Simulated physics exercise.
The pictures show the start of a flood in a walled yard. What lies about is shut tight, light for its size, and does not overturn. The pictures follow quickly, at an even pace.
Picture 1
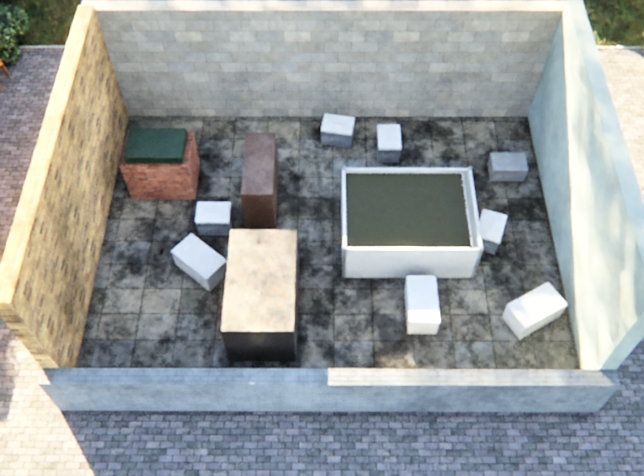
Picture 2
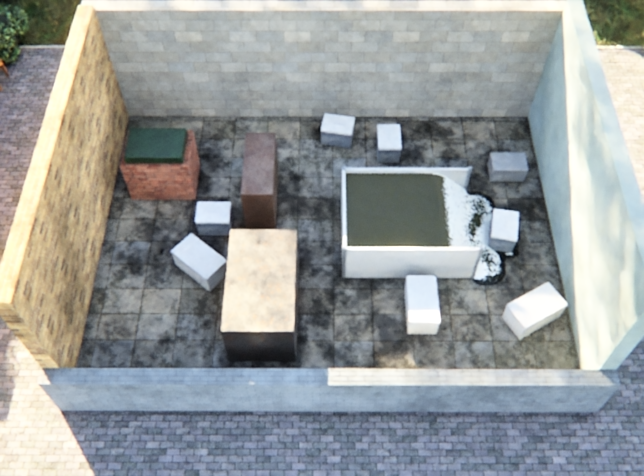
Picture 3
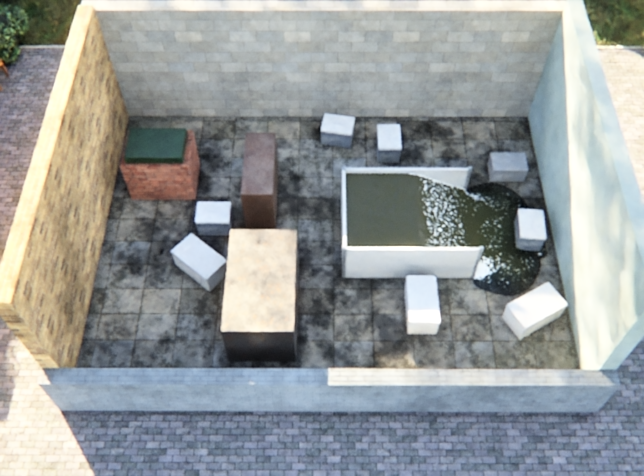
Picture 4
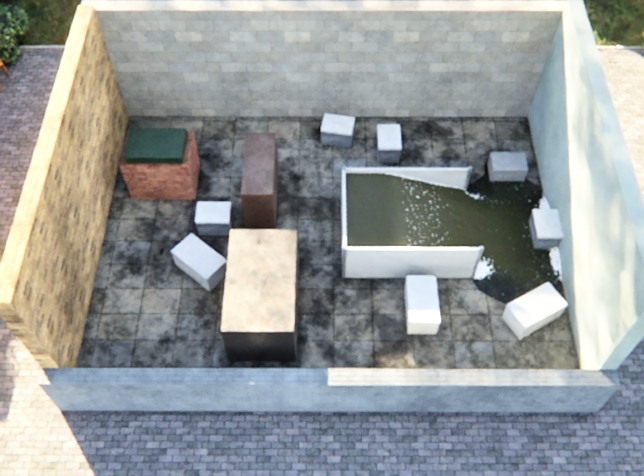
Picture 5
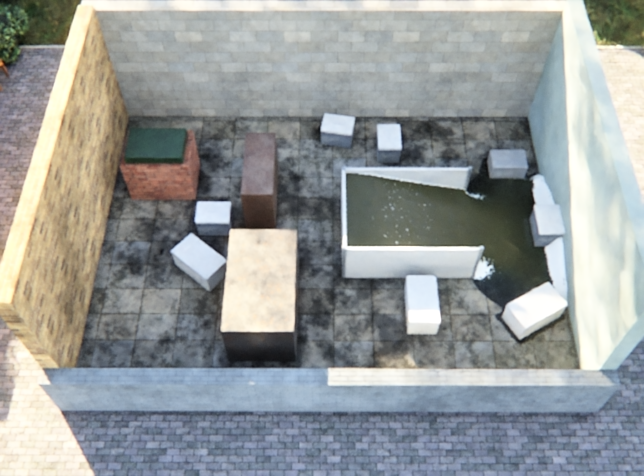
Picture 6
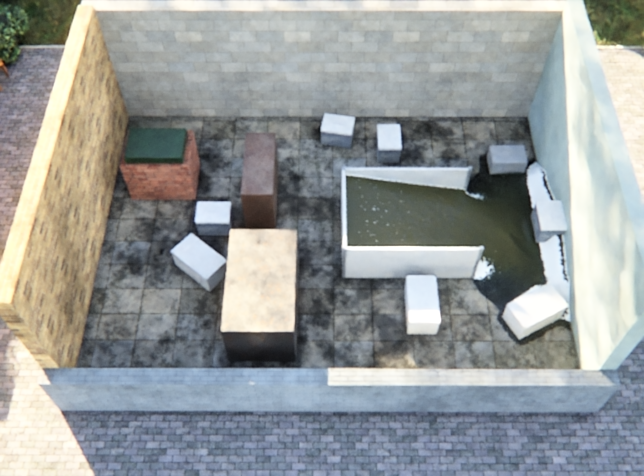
In a walled yard with scattered blocks, the right side of a white tank opens and dark water pours out, pushing a pale block rightward, then spreads around nearby blocks and foams along the right wall.
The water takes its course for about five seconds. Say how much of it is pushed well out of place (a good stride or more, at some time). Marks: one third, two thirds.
That comes to two thirds or more.
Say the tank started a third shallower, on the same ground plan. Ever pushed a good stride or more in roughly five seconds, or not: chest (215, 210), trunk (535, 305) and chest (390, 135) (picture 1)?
As listed: Not that far, moved that far, yes.
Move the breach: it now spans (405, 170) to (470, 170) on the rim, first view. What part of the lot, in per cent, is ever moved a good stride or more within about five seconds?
Roughly 60 per cent.
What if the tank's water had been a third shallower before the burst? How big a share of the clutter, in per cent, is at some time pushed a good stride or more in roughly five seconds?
Close to 60 %.
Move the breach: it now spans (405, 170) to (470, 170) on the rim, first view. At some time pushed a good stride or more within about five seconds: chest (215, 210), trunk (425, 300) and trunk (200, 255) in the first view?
One after the other: Never so far, short of that, never so far.
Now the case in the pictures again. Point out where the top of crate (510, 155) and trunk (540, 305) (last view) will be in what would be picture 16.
Close to (435, 126) and (458, 355).
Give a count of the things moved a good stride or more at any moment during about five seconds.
The number is 6.
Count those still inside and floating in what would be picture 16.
1 of them.
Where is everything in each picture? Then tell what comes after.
A chest at (491, 225) rests on the ground; a crate at (509, 161) rests on the ground; 0 of 8 have shifted, in the first picture.
A chest at (505, 224), on the bottom, close to its start; a crate at (509, 161) rests on the ground; 1 of 8 have shifted, in the second picture.
A chest at (532, 223) rests on the ground, a stride from its start; a crate at (509, 161) rests on the ground; 1 of 8 have shifted, in the third picture.
A chest at (548, 223) floats, a stride from its start; a crate at (509, 161) rests on the ground; 1 of 8 have shifted, in the fourth picture.
A chest at (550, 219), afloat, a stride from its start; a crate at (509, 159), on the bottom, close to its start; 2 of 8 have shifted, in the fifth picture.
A chest at (552, 215) floats, a stride from its start; a crate at (509, 154) rests on the ground, close to its start; 2 of 8 have shifted, in the sixth picture.
A moment on, 1 of 8 are well off their spots; 1 afloat.
Next, 3 of 8 are well off their spots; 1 afloat.
Later, 5 of 8 are well off their spots; 2 afloat.
In the end, 6 of 8 are well off their spots, and 6 have been at some point; 4 afloat.
